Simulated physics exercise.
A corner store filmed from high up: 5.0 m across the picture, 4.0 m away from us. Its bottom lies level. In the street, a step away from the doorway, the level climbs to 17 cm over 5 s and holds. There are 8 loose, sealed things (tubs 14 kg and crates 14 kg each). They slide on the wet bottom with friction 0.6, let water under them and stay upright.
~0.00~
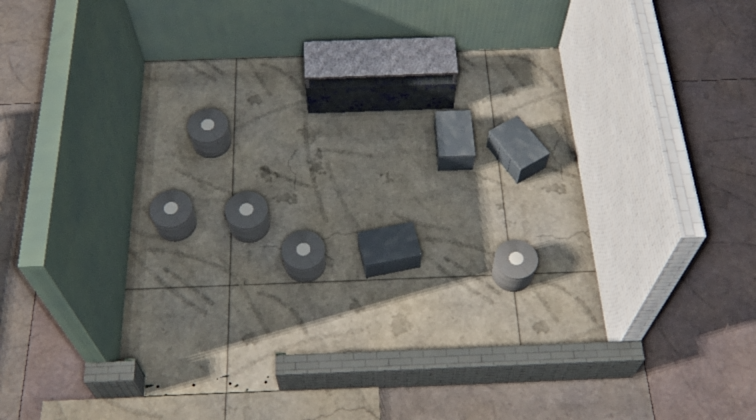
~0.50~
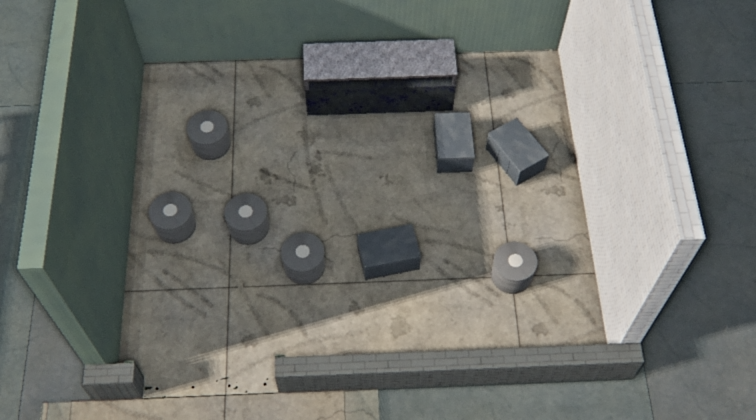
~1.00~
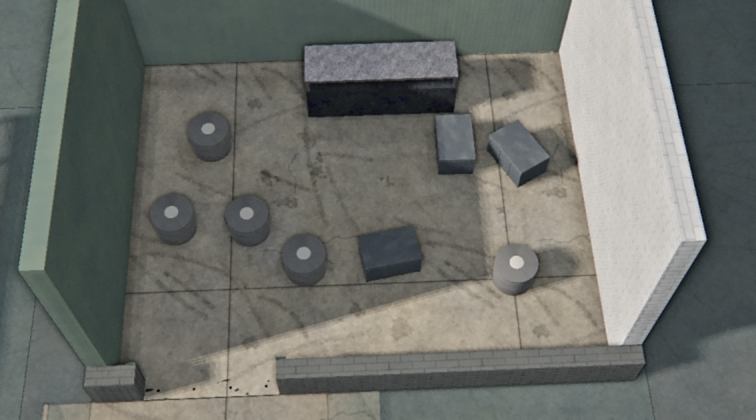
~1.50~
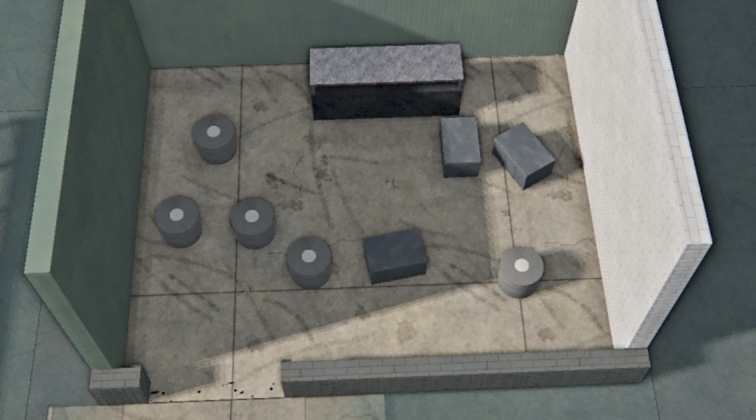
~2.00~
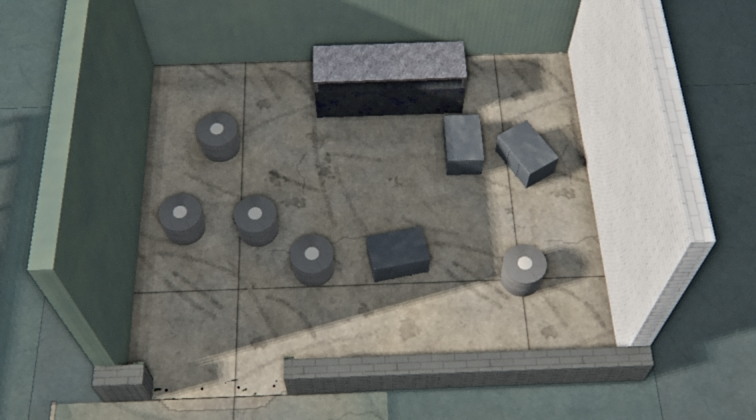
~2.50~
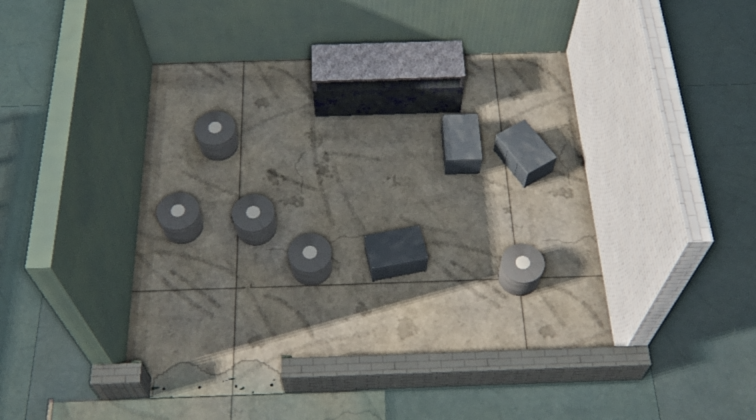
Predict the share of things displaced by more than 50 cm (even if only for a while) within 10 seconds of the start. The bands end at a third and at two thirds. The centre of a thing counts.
That comes to not even a third.
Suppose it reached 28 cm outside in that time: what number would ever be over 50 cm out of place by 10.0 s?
In that case 4 of them.
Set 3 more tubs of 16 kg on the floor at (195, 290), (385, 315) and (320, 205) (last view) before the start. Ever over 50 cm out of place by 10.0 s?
In turn: More, under, short of it.
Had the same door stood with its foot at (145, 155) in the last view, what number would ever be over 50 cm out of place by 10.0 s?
Then 1.
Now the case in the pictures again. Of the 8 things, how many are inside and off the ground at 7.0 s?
0 of them.
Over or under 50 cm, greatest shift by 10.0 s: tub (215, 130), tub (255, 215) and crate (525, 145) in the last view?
In that order: Under, less, short of it.
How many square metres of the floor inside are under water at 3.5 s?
About 1.0 m2.
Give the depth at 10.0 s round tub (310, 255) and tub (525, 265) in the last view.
Roughly 5 and 1 cm.
After 3.5 s 0 of 8 are over 50 cm from their spots; 0 afloat.
After 4.5 s 0 of 8 are over 50 cm from their spots; 0 afloat.
After 7.0 s 0 of 8 are over 50 cm from their spots; 0 afloat.
After 10.0 s 1 of 8 are over 50 cm from their spots, and 1 have been at some point; 0 afloat.
